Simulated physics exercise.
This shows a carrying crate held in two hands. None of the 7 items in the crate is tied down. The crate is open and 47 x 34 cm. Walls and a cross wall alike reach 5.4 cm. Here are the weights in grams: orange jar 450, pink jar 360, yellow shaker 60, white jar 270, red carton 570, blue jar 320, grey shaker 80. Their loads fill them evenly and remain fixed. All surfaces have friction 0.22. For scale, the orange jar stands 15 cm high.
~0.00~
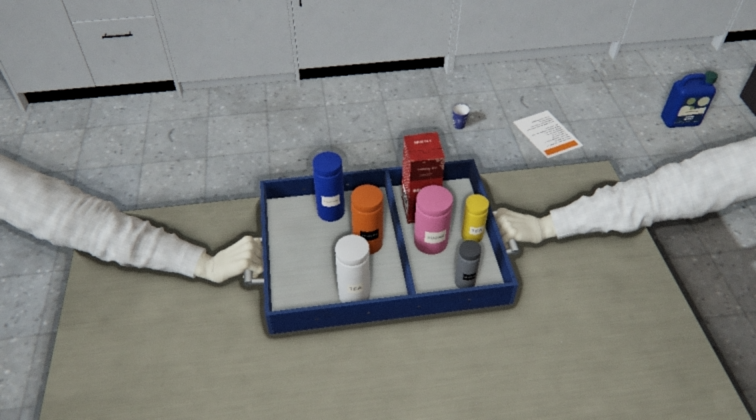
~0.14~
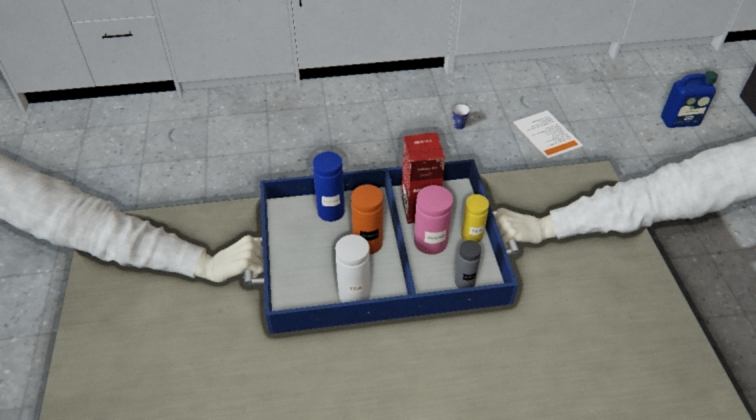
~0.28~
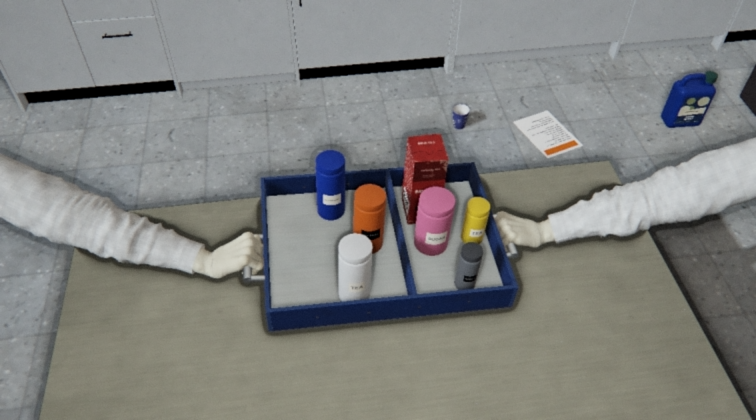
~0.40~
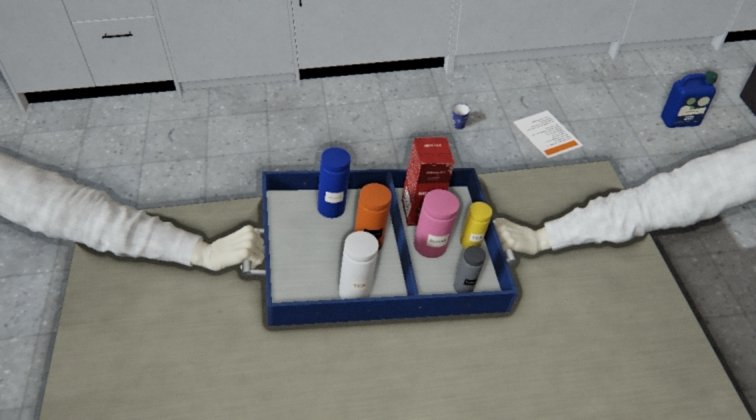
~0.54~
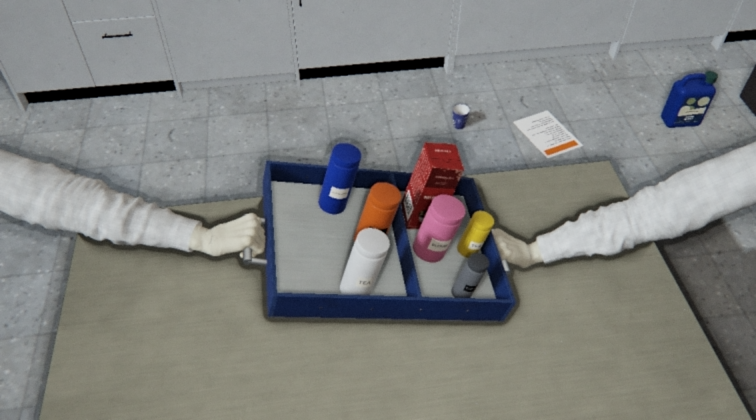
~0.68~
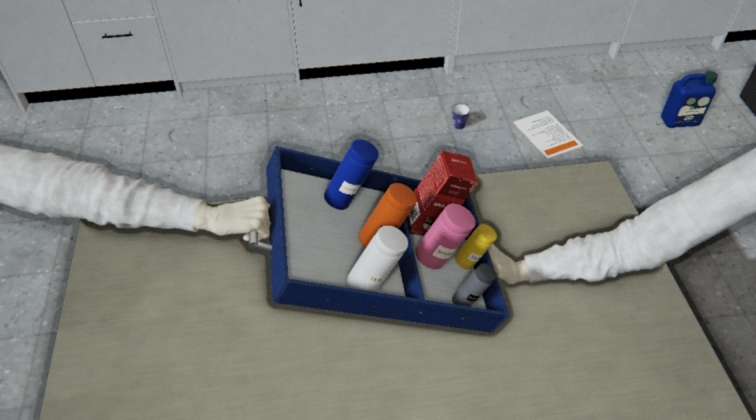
Two gloved hands held an open blue crate of colourful jars, shakers and a red carton level above a table, then tilted it steadily down to the right, the containers leaning along with it.
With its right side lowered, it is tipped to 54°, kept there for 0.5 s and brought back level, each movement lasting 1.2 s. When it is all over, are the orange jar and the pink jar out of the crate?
First the orange jar: It stays put; then the pink jar: It stays put.
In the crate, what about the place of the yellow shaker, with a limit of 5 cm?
In the end the yellow shaker remains stationary.
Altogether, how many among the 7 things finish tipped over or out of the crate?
Count: 3.
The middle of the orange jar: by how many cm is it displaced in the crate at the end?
Start to finish, roughly 3 cm.
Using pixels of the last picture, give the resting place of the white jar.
Roughly pixel (465, 242).
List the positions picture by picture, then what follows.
Crate level; orange jar (368, 220); pink jar (433, 221), in the first frame.
Crate level; red carton (422, 179); blue jar (329, 187), in the second frame.
Crate tipped 2°, right side down; grey shaker (469, 267); yellow shaker (475, 222), in the third frame.
Crate tipped 7°, right side down; white jar (358, 269); red carton (426, 183), in the fourth frame.
Crate tipped 15°, right side down; blue jar (339, 179); grey shaker (470, 277), in the fifth frame.
Crate tipped 25°, right side down; orange jar (387, 218); pink jar (445, 237), in the sixth frame.
Around 0.88 s, crate tipped 41°, right side down; pink jar shifted 4 cm near (452, 253); orange jar shifted 3 cm near (404, 223); red carton tipped 10° against what carries it.
Around 1.38 s, crate tipped 54°, right side down; red carton now out of the crate; pink jar shifted 4 cm near (444, 264); orange jar shifted 3 cm near (409, 227).
Around 2.18 s, crate tipped 43°, right side down; blue jar now out of the crate; pink jar tipped 3° against what carries it near (458, 235); orange jar shifted 3 cm near (405, 224).
Around 2.58 s, crate tipped 13°, right side down; pink jar shifted 12 cm near (468, 201); orange jar shifted 3 cm near (390, 219); white jar on its side.
Finally (3.5 s), out of the crate, red carton and blue jar; on their side or leaning hard in the crate, white jar; not toppled but over 5 cm from the start, pink jar and grey shaker; the other 2 still in place (within 5 cm). In the last view, orange jar near (382, 219), pink jar near (465, 186).
